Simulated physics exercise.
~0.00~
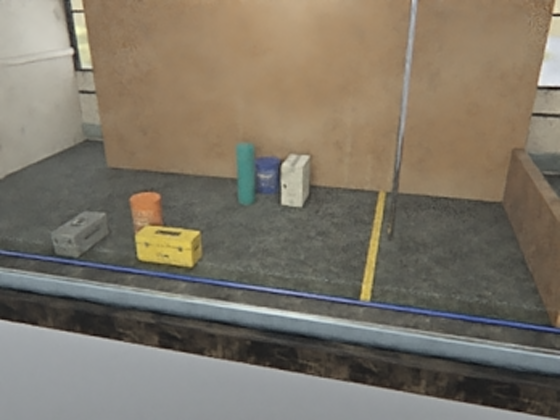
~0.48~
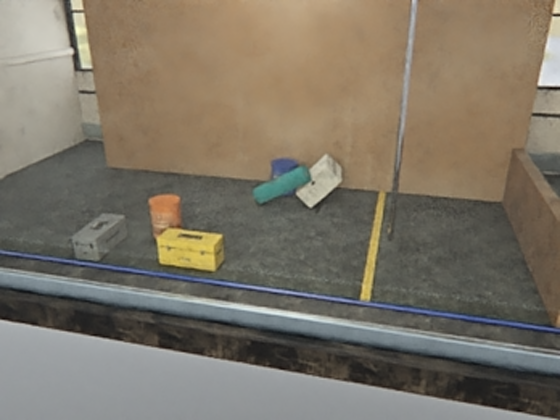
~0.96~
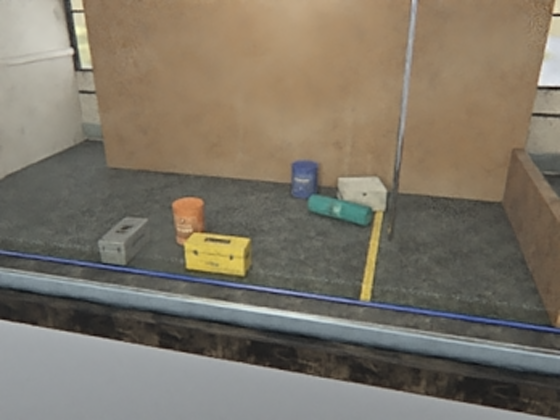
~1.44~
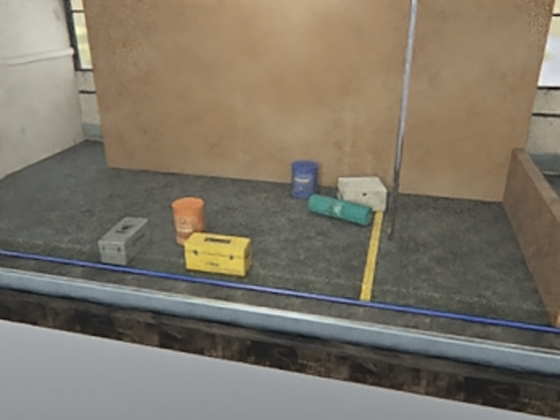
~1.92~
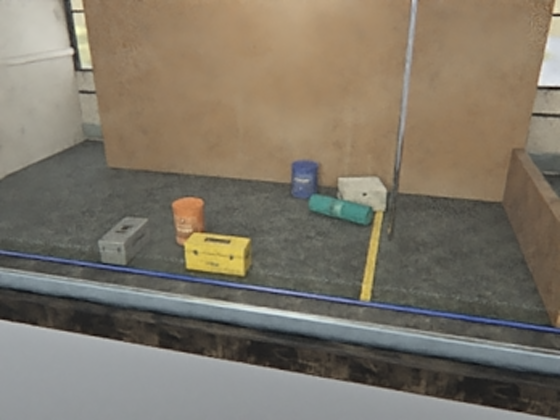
In a bay with a plywood back wall, two toolboxes, an orange bucket and a blue bucket slid right while a teal roll and a white carton tipped onto their sides, and everything came to rest short of the yellow line.
